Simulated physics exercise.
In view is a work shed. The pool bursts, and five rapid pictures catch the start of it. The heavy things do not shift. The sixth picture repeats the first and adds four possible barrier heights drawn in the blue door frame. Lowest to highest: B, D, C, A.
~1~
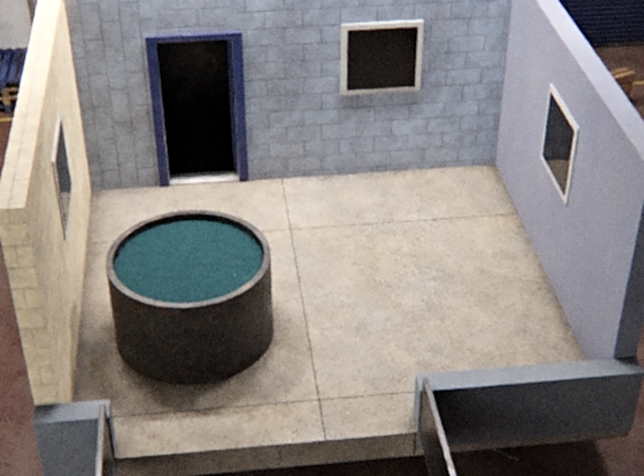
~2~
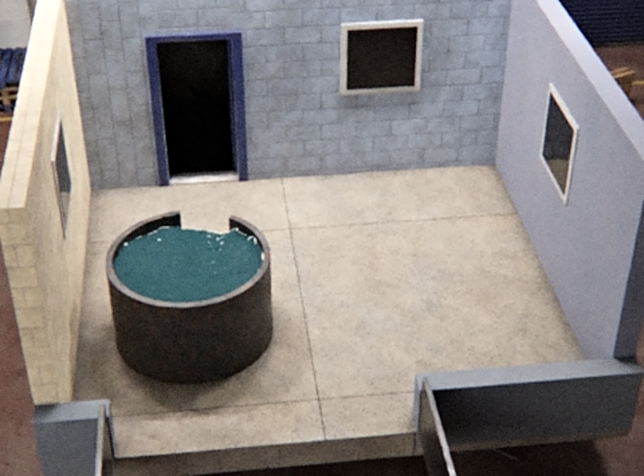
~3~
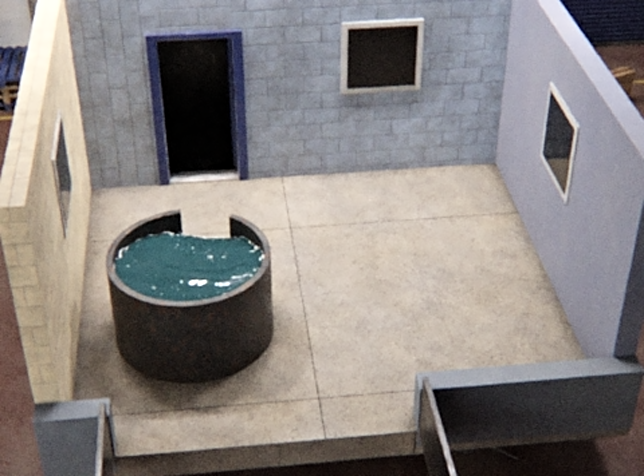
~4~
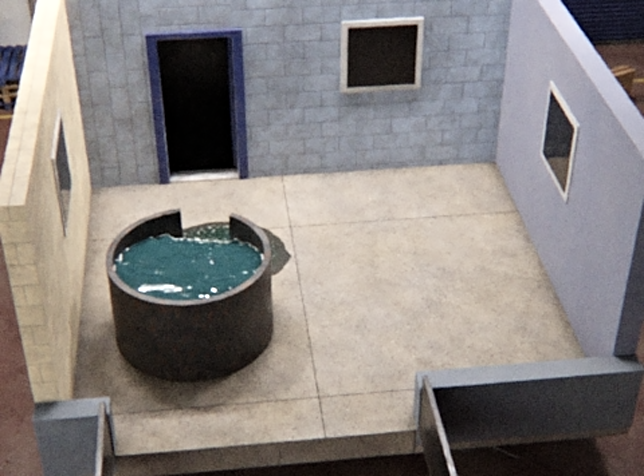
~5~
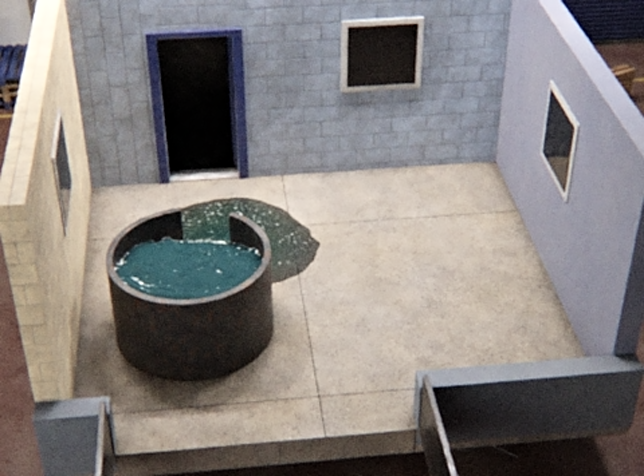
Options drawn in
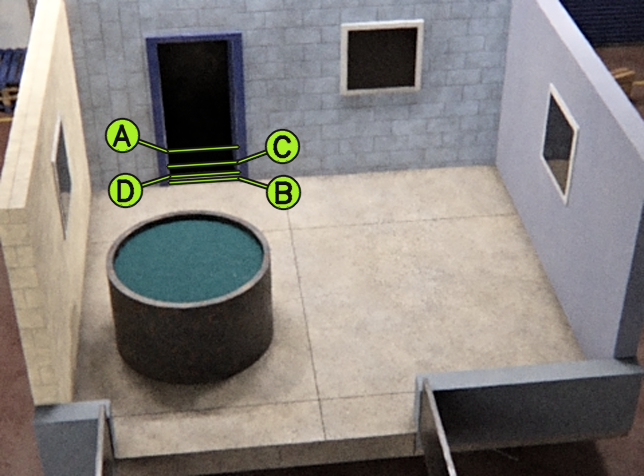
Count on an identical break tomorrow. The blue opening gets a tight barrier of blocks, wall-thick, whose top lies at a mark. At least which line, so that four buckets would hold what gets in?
C.
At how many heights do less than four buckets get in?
Two.
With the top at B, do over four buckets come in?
Yes, it does.
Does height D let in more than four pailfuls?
Yes, that goes wrong.
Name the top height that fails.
Here it is height D.
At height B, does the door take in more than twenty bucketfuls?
Yes.
In lime, A at (202, 149); B at (204, 180); C at (203, 164); D at (204, 174); from the bottom up B, D, C, A.
Choosing A, nothing gets over.
Choosing B, dozens of bucketfuls pour in.
Choosing C, a bucket or two gets in.
Choosing D, some 20 bucketfuls get in.
